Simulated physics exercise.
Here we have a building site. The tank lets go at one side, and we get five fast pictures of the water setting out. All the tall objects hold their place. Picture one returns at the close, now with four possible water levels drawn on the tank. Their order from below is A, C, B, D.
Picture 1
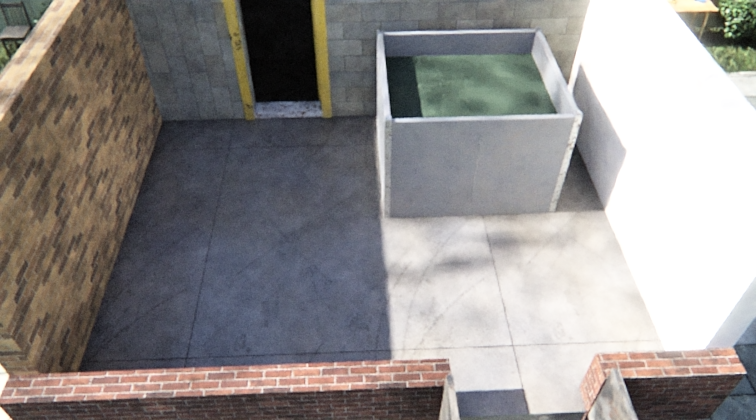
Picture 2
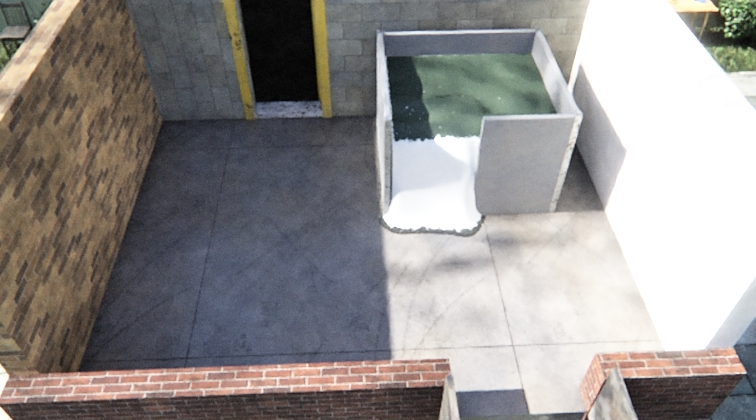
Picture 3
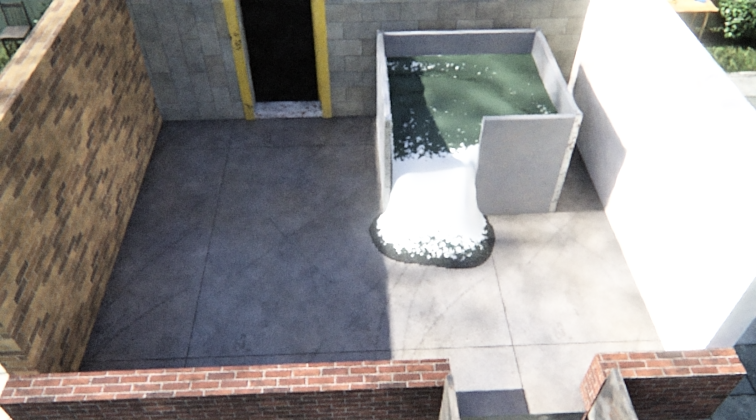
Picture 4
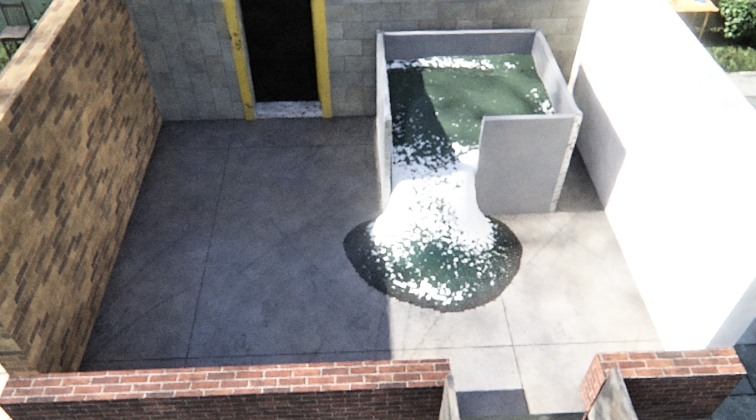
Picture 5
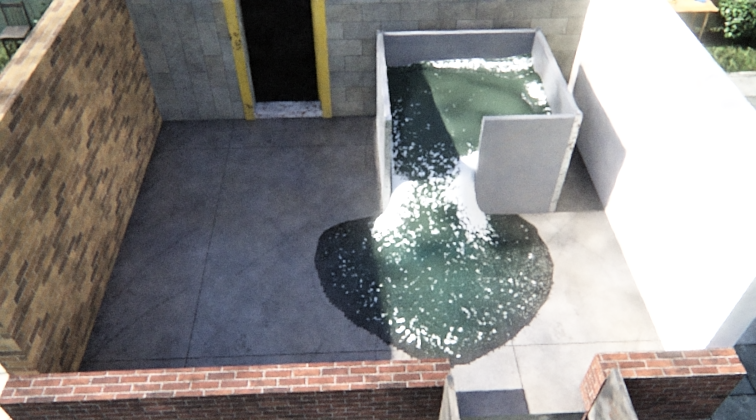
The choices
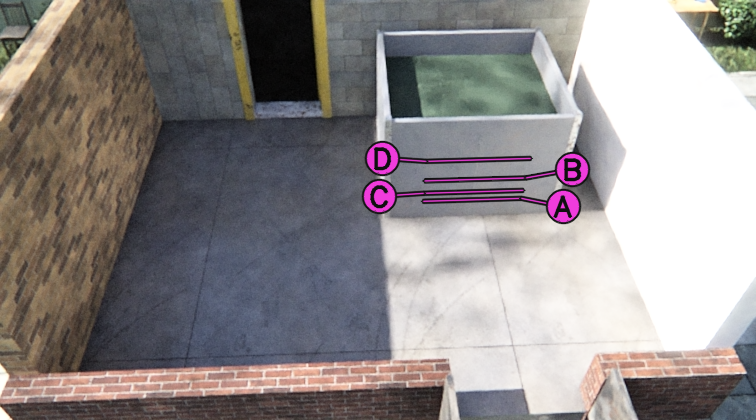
Green water pouring out through an opening in the front of a grey tank, foaming white and spreading across the concrete ground.
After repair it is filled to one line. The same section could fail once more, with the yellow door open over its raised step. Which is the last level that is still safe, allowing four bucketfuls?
Take D.
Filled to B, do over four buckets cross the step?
No.
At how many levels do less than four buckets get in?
All of them.
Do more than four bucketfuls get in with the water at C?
No, that is safe.
On the marked copy, A at (472, 199); B at (475, 179); C at (473, 191); D at (478, 159); from the bottom up A, C, B, D.
With A, nothing gets over.
With B, nothing gets over.
With C, nothing gets over.
With D, a bucket or two gets in.
